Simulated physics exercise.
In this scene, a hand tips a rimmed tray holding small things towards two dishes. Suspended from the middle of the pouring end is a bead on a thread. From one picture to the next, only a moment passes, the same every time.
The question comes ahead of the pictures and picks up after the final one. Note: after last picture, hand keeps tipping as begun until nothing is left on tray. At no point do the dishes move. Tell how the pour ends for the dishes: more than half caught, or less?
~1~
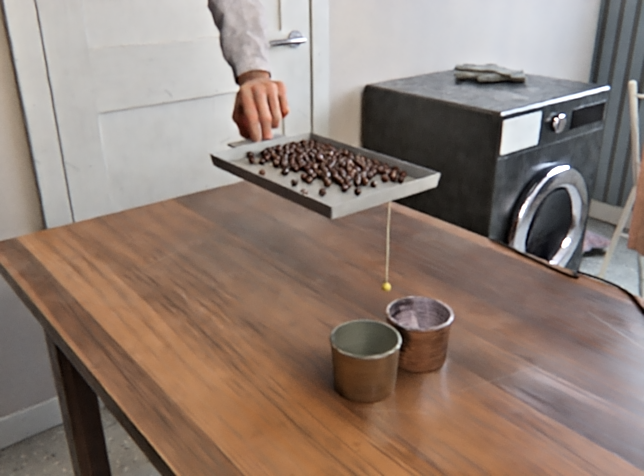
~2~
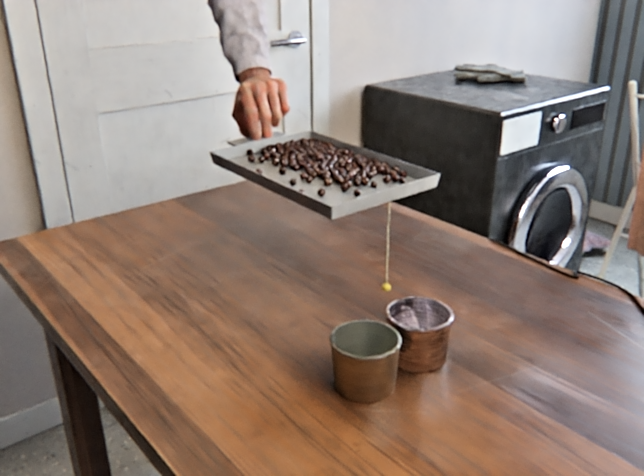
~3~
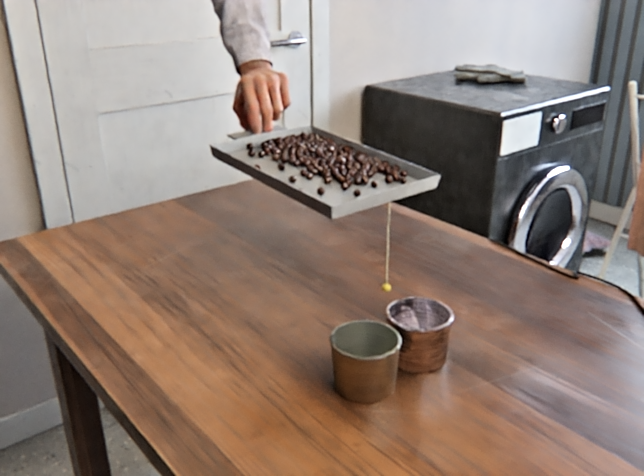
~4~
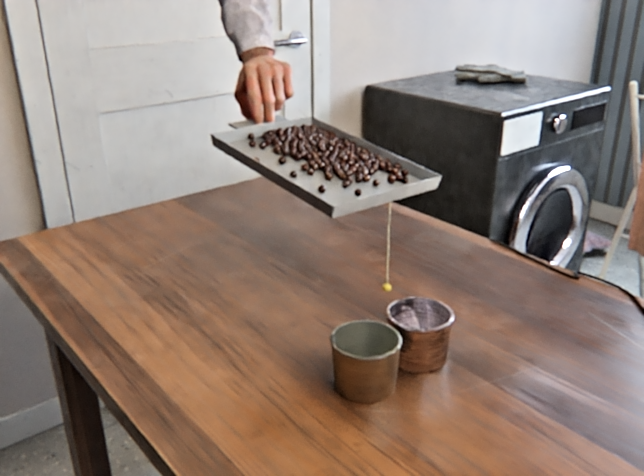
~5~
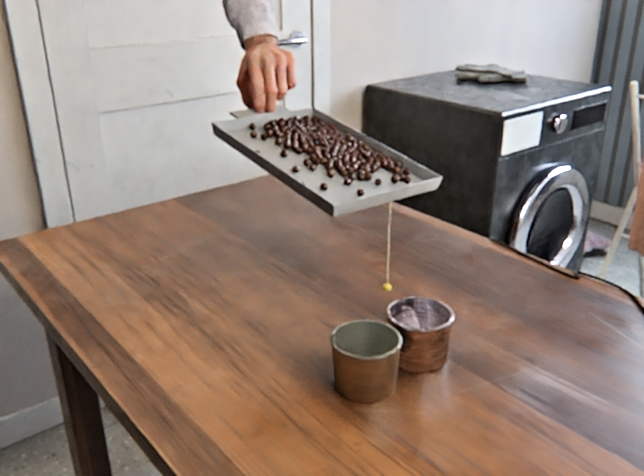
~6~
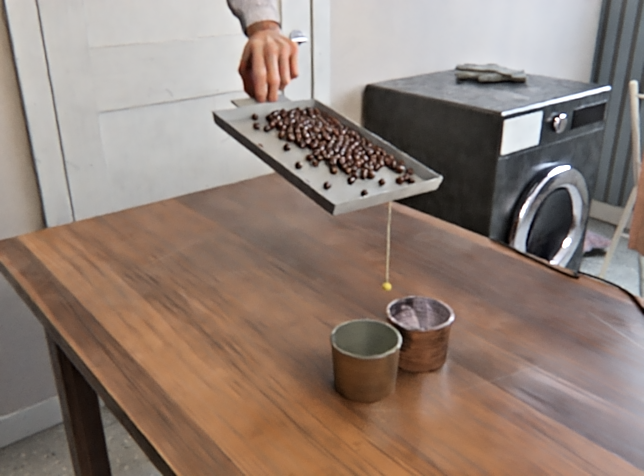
I expect the dishes to receive the lesser amount.
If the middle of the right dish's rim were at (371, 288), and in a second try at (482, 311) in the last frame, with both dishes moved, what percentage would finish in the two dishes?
It would be near 0 per cent first and near 10 per cent second.
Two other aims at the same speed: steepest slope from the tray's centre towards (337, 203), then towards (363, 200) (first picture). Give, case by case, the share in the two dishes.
In turn 50 and 70 in a hundred.
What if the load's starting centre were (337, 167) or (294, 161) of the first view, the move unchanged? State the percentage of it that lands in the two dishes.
Around 40 percent the first time and around 30 percent the second time.
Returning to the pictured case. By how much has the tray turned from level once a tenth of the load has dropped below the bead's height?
The tilt then is about 75°.
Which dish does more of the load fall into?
The one in question is the right-side one.
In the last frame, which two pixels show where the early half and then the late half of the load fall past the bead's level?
It passes near (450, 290) first and then near (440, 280).
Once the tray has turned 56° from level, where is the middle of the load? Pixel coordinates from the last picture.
Roughly at (396, 163).
Shortly afterwards, tray tipped steeply; all but a few on the tray; only a few outside both; only a few in the air.
Next, tray tipped right over; near a quarter on the tray; only a few in the left dish; near a quarter in the right dish; near half outside both; a little in the air.
Some moments later, tray tipped past a quarter turn; only a few in the left dish; near a quarter in the right dish; near two thirds outside both.
In the end, tray tipped past a quarter turn; only a few in the left dish; near a quarter in the right dish; near two thirds outside both.
